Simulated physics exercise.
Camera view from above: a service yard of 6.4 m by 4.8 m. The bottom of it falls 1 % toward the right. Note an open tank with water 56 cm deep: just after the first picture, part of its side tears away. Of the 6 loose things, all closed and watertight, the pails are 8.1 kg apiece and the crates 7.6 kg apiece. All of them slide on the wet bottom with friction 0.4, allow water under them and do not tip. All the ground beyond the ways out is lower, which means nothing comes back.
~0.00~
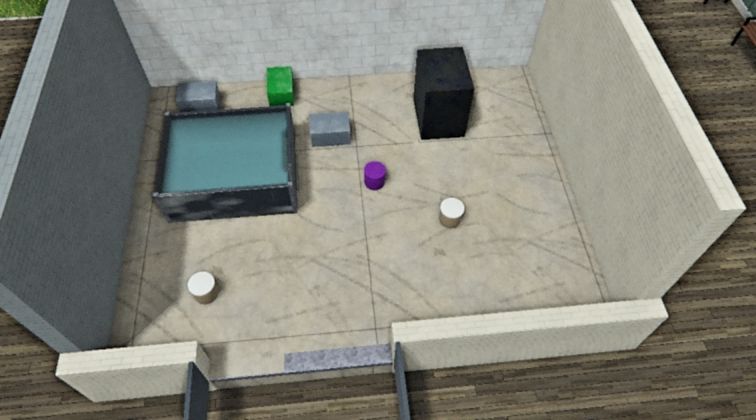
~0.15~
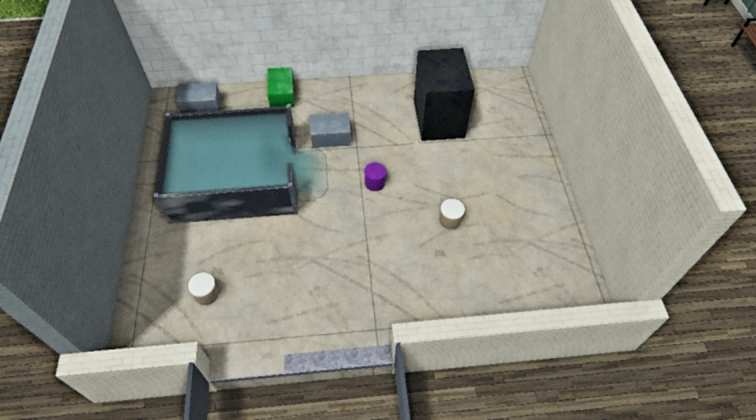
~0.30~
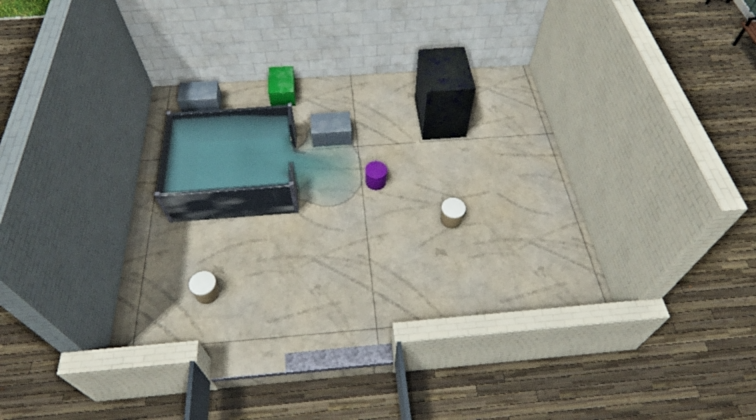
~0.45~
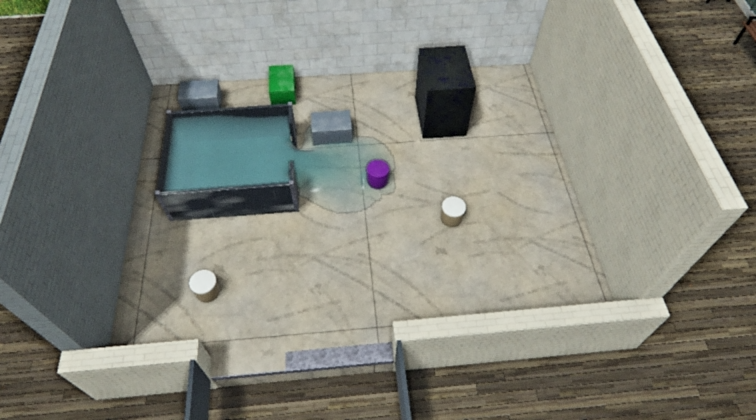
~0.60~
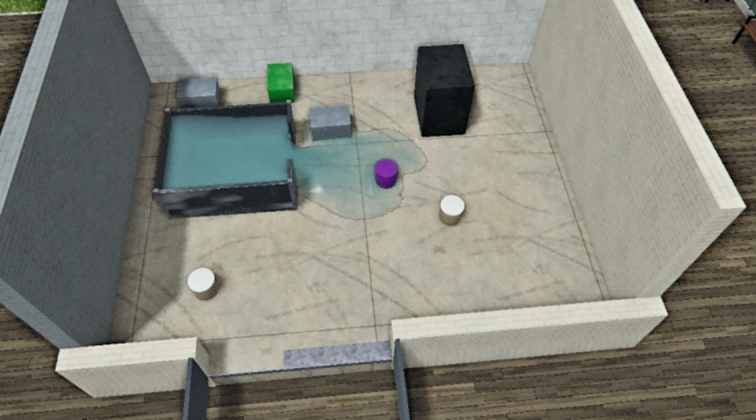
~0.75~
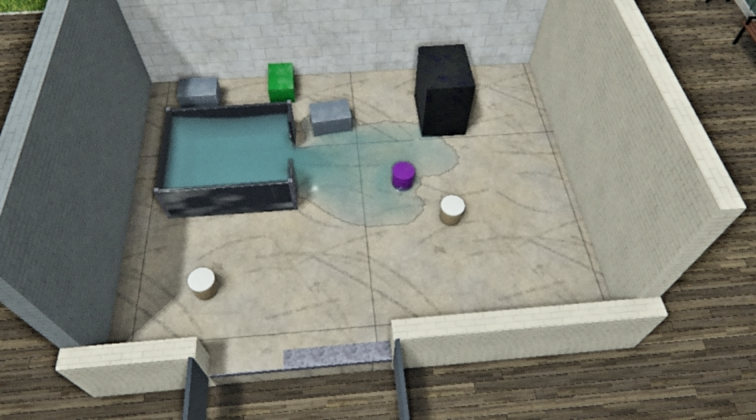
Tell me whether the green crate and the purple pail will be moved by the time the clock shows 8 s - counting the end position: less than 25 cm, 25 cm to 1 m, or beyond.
Outcome: The green crate ends a short way off. The purple pail ends a long way off.
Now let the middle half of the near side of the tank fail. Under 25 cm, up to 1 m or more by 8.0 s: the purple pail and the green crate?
The purple pail would remain almost still and the green crate would remain almost still.
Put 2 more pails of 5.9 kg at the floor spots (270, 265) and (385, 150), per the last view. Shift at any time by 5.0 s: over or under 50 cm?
Well, the first one is lower and the other higher.
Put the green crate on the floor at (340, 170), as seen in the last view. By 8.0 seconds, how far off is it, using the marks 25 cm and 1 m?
Outcome: It is taken a long way.
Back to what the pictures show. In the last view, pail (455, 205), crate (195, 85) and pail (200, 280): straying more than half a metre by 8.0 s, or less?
In turn: More, less, under.
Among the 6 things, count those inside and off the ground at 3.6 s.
It comes to 1 of them.
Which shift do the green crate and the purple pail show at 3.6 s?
Roughly 20 and 250 cm.
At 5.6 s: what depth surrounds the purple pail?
Roughly 8 cm deep.
After 1.6 s the green crate is near (280, 76), 0.0 m from its start, aground; the purple pail is near (497, 181), 1.7 m from its start, aground; 0 of 6 are out; 0 afloat.
After 3.6 s the green crate is near (270, 78), 0.2 m from its start, aground; the purple pail is near (554, 215), 2.6 m from its start, afloat; 0 of 6 are out; 1 afloat.
After 5.6 s the green crate is near (245, 84), 0.6 m from its start, aground; the purple pail is near (537, 238), 2.4 m from its start, aground; 0 of 6 are out; 0 afloat.
After 8.0 s the green crate is near (245, 84), 0.6 m from its start, aground; the purple pail is near (530, 241), 2.4 m from its start, aground; 0 of 6 are out; 0 afloat.
